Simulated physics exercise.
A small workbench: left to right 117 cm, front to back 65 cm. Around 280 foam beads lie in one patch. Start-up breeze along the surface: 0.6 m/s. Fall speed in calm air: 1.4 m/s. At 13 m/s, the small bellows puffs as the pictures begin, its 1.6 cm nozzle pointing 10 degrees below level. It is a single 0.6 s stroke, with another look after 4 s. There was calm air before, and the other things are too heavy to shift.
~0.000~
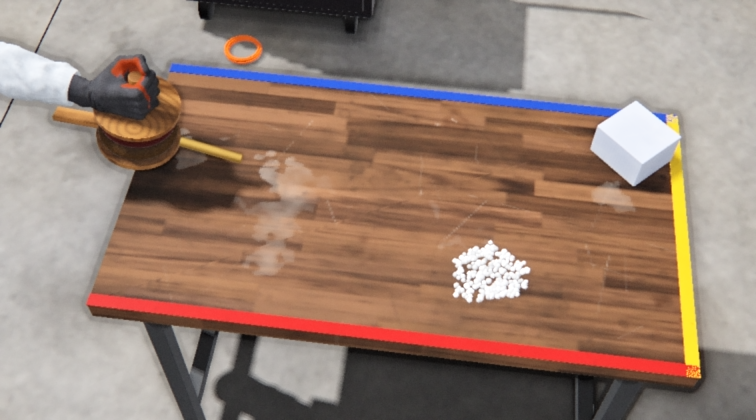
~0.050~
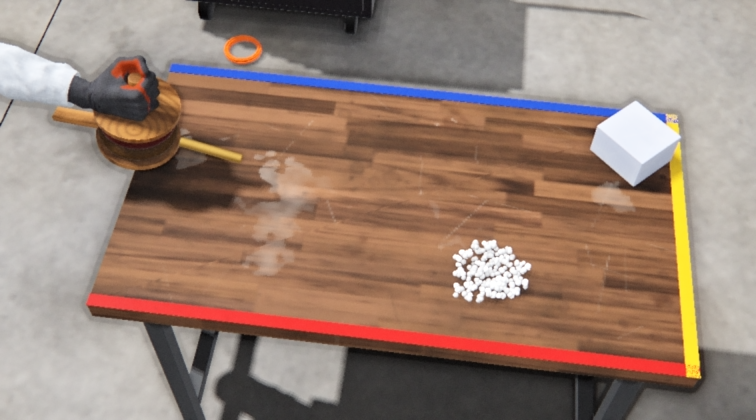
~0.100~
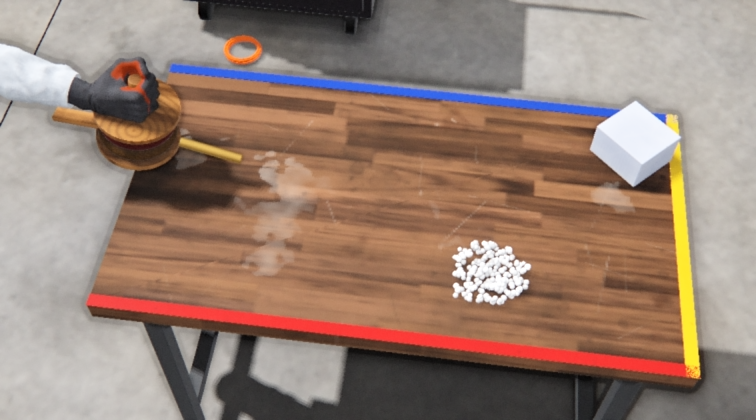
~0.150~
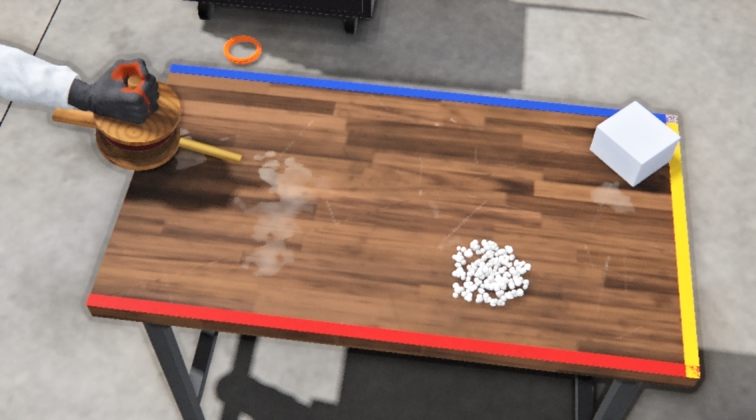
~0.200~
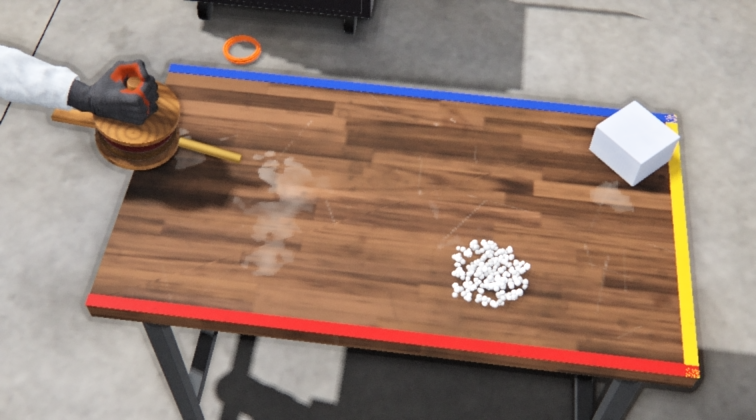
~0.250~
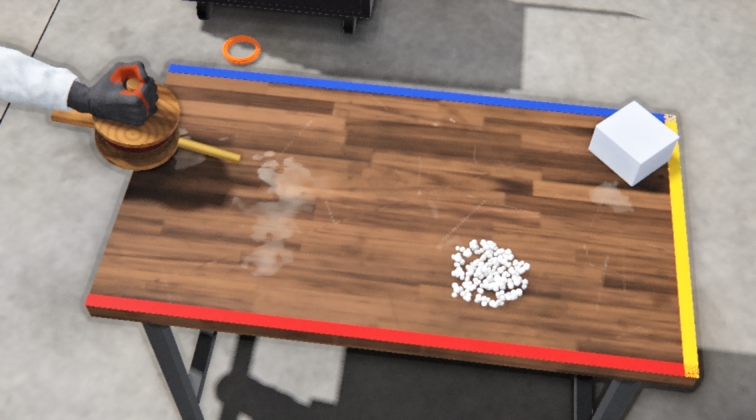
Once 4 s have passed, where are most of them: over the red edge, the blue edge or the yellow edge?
Over the yellow edge.
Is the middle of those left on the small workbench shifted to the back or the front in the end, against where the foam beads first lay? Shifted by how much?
It drifted forwards, around 10 cm in all.
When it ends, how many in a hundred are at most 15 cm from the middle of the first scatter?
Around 15 in a hundred.
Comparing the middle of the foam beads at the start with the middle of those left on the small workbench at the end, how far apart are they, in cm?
Roughly 20 centimetres.
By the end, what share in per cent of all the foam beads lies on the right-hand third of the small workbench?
50 %.
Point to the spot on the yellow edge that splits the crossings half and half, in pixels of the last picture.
Roughly at pixel (694, 328).
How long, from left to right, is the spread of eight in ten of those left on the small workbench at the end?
30 centimetres or so.
After 0.8 s, 100 % are still on the top, 0 % are over the red edge, 0 % over the blue edge and 0 % over the yellow edge; the middle of those left on the top is near (589, 308).
After 1.3 s, 55 % are still on the top, 0 % are over the red edge, 0 % over the blue edge and 44 % over the yellow edge; the middle of those left on the top is near (586, 322).
After 2.2 s, 54 % are still on the top, 0 % are over the red edge, 0 % over the blue edge and 46 % over the yellow edge; the middle of those left on the top is near (590, 323).
After 4.0 s, at the end, 0 % are over the red edge, 0 % over the blue edge and 46 % over the yellow edge; the middle of those left on the top is near (590, 323).
